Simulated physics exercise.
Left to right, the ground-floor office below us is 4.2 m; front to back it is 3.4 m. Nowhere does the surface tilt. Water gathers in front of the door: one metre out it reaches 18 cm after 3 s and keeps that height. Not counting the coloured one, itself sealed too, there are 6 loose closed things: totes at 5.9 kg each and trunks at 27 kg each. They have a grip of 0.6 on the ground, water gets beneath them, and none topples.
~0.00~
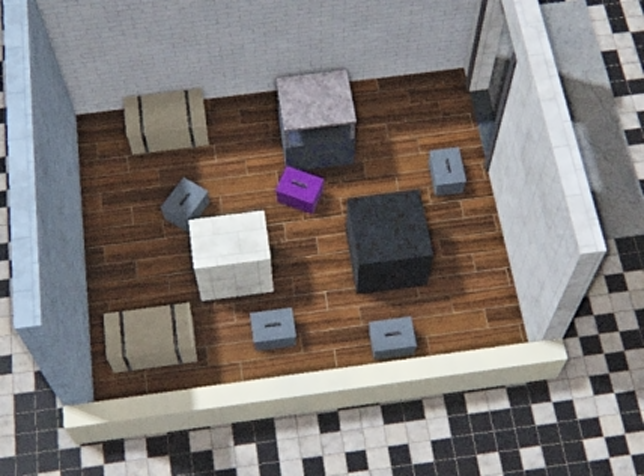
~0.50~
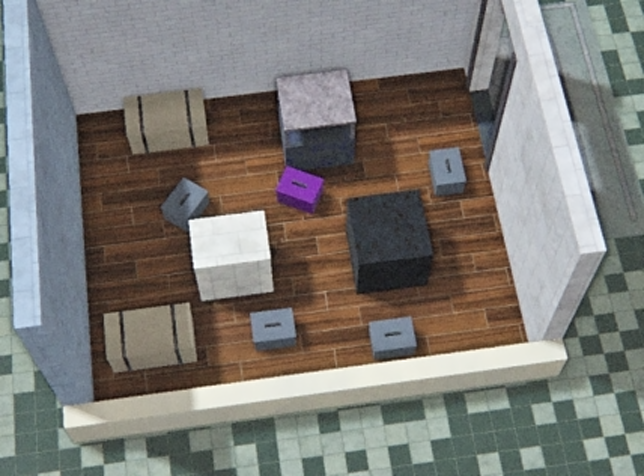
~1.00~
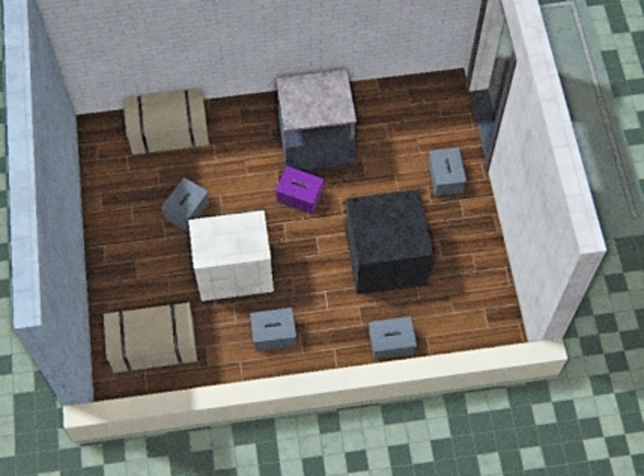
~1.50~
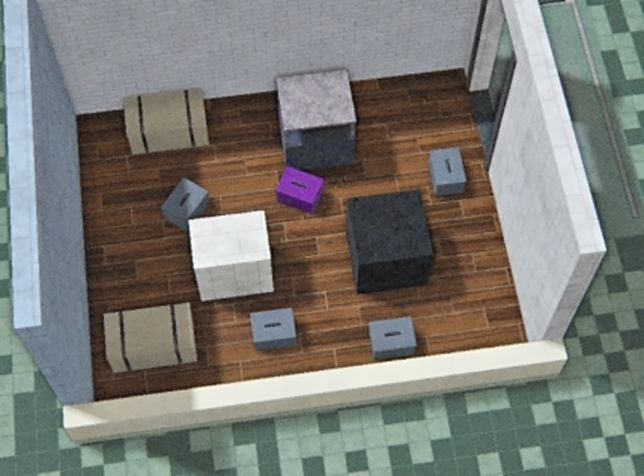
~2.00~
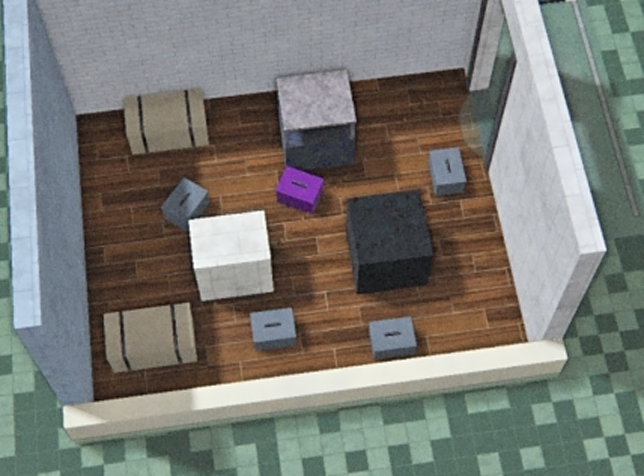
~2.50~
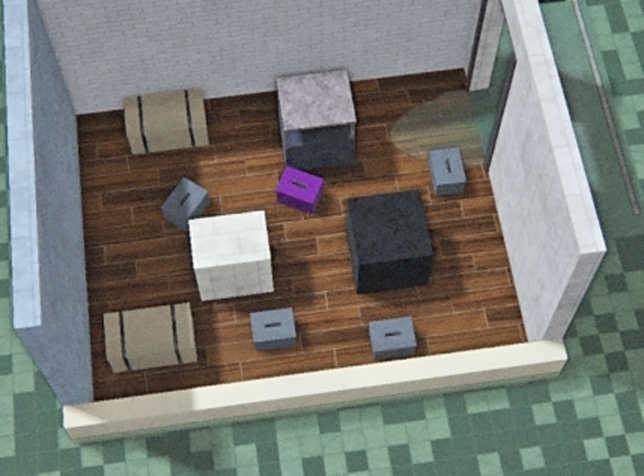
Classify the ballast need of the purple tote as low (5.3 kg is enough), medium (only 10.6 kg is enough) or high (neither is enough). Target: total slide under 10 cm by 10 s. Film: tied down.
High.
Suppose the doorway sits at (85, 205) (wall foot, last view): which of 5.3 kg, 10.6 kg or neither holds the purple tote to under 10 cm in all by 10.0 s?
I'd say neither one will work.
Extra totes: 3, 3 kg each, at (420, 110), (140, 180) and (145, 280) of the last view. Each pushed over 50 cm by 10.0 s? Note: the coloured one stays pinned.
Above the mark, below the mark, below the mark.
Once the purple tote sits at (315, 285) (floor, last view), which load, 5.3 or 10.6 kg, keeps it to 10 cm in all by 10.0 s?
The answer: You need the heavier weight.
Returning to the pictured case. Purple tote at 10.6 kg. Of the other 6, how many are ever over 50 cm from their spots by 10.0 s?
Total: 2.
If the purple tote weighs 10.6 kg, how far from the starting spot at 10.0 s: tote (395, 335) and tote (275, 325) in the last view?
In turn: 5 cm, 30 cm.
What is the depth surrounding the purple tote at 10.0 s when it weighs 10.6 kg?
Something like 8 centimetres.
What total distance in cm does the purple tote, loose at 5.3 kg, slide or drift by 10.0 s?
Roughly 250 cm.
After 3.5 s the purple tote would be 0 cm from its start with 5.3 kg and 0 cm from its start with 10.6 kg; 0 cm of water round it then.
After 4.5 s the purple tote would be 3 cm from its start with 5.3 kg and 0 cm from its start with 10.6 kg; 3 cm of water round it then.
After 7.0 s the purple tote would be 108 cm from its start with 5.3 kg and 5 cm from its start with 10.6 kg; 7 cm of water round it then.
After 10.0 s the purple tote would be 224 cm from its start with 5.3 kg and 41 cm from its start with 10.6 kg; 8 cm of water round it then.
